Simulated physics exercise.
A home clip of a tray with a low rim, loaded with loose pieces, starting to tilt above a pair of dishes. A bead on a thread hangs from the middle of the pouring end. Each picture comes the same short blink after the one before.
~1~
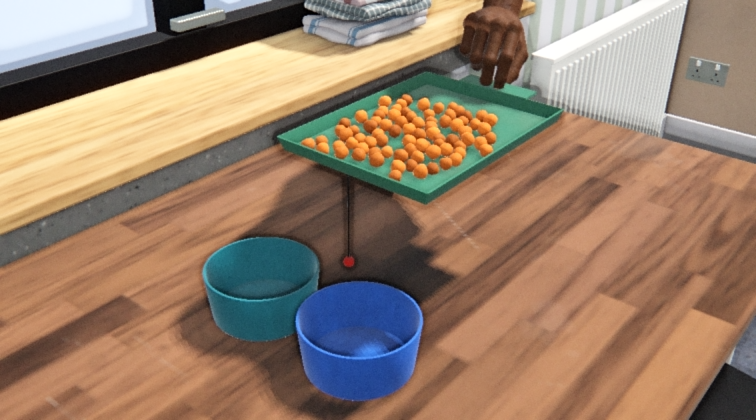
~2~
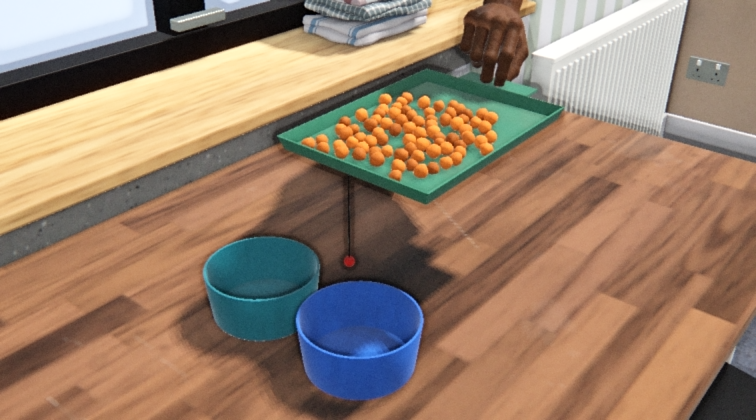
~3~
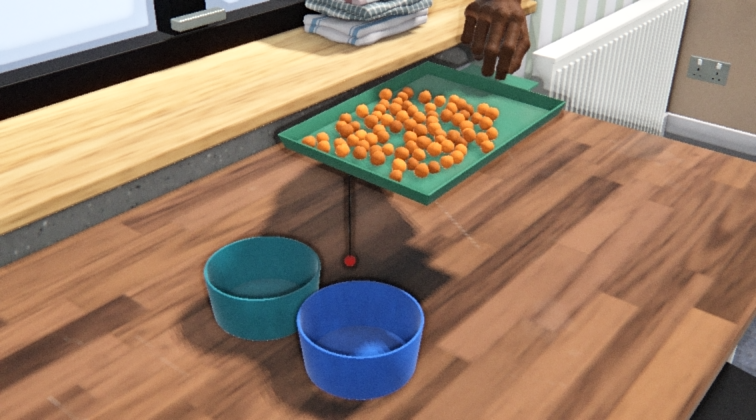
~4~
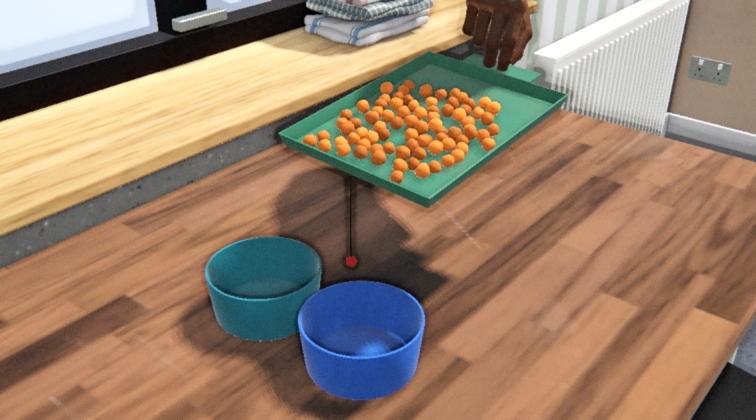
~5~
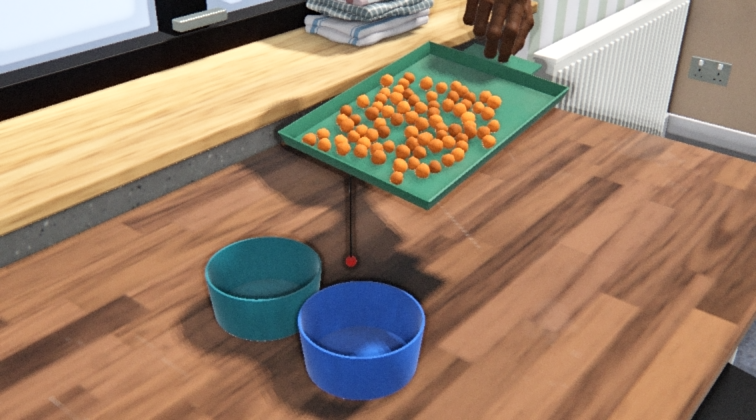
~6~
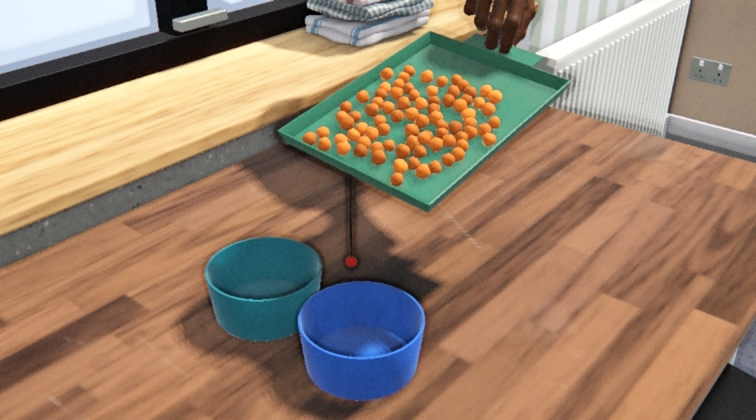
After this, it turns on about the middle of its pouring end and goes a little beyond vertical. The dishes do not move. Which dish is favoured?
More goes to the right-hand dish.
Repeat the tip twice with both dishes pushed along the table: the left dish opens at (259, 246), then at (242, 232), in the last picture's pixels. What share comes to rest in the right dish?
First some 40, then 10 per cent.
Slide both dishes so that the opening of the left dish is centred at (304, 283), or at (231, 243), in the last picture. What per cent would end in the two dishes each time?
First some 80, then 20 per cent.
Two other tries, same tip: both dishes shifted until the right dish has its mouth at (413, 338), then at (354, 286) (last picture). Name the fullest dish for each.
At the first place the right-hand dish, at the second the dish on the right.
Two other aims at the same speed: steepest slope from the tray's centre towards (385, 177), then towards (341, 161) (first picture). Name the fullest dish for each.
First the dish on the right, then the left one.
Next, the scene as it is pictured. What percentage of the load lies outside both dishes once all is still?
Some 40 per cent.
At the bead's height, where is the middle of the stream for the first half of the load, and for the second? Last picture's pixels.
First near (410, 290), later near (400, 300).
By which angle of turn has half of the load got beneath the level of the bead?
Around 100° of tilt.
Just after the last frame, tray tipped steeply; every one on the tray.
A moment on, tray tipped right over; roughly half on the tray; about a tenth in the right dish; just a few outside both; roughly a third in the air.
Further on, tray tipped past a quarter turn; roughly two thirds in the right dish; roughly a third outside both.
When it is over, tray tipped past a quarter turn; roughly two thirds in the right dish; not one in the left dish; roughly a third outside both.
